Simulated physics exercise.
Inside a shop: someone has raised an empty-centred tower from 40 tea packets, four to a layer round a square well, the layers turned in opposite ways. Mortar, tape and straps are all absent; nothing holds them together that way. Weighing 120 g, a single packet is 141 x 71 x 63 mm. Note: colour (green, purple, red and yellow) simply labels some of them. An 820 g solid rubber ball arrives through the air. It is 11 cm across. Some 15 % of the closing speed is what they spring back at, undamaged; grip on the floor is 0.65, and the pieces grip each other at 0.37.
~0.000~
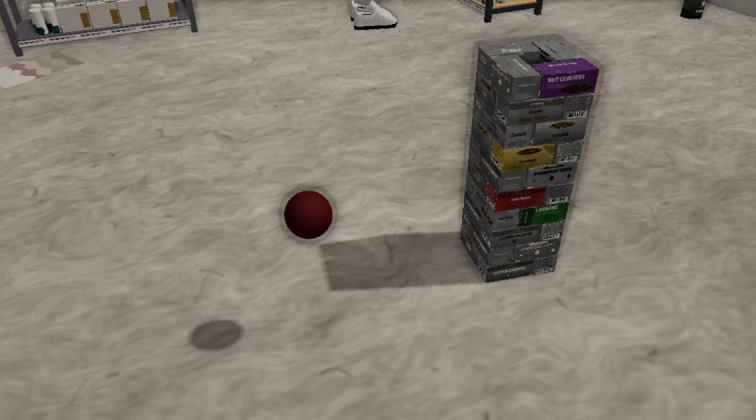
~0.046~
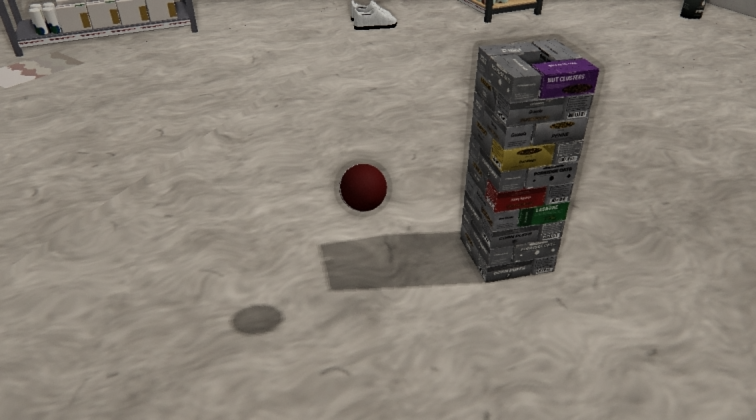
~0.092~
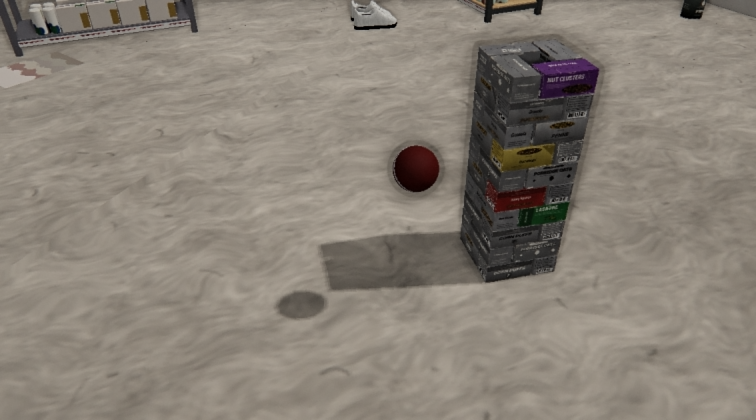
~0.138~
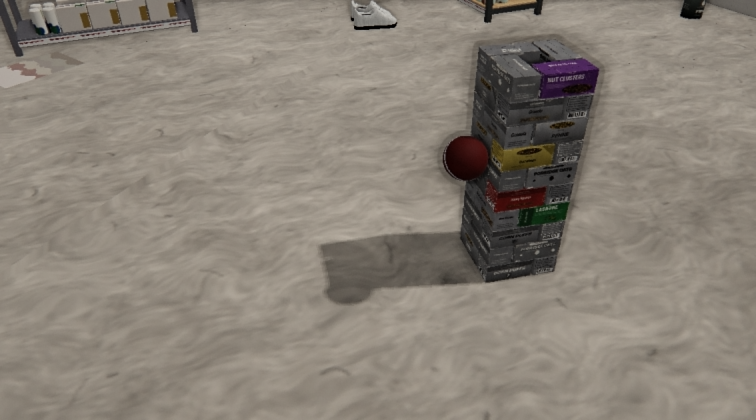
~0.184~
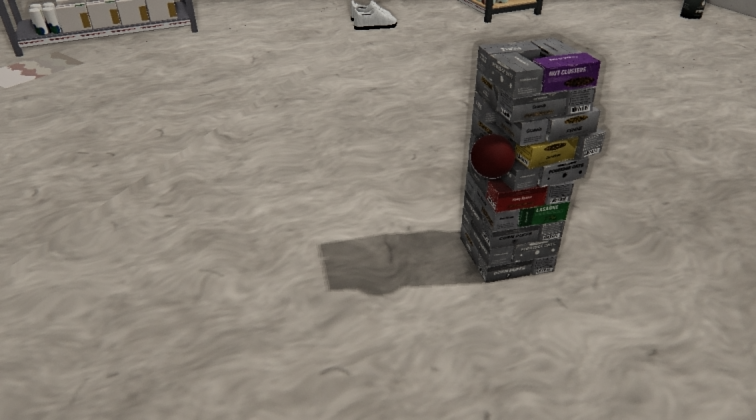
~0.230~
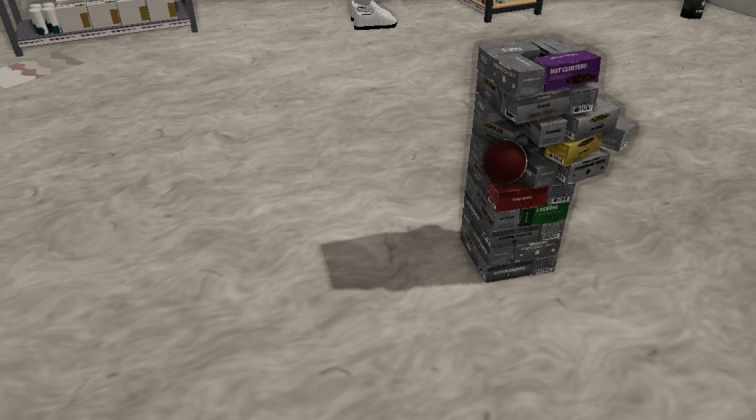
In a shop, a dark red ball flies right into a tower of packets, shoving several outward.
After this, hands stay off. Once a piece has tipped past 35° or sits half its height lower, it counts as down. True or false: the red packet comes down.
False.
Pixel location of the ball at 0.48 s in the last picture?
Roughly at (533, 165).
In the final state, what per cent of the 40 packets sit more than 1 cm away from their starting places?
That makes 50 percent.
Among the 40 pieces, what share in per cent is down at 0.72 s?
35 %.
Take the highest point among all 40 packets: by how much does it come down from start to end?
Around 10 centimetres.
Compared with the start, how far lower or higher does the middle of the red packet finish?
About 0 cm lower.
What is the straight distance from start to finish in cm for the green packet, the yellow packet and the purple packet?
Displacements: Green = 0, yellow = 68, purple = 72 (cm).
After 0.30 s, ball still moving; 1 of the 40 packets down; red packet 10 mm from its place; yellow packet 11° from how it stood.
After 0.48 s, ball still moving; 12 of the 40 packets down; red packet 11 mm from its place; yellow packet 38° from how it stood, 26 cm lower.
After 0.72 s, ball still moving; 14 of the 40 packets down; red packet 11 mm from its place; purple packet on its side.
After 1.06 s, ball still moving; 14 of the 40 packets down; red packet 10 mm from its place; yellow packet on its side.
In the end (1.8 s), ball rolling away; 14 of the 40 packets down; red packet 10 mm from its place; yellow packet on its side; purple packet 57 cm lower. From the last view, middles, red packet near (519, 193), yellow packet near (684, 241).
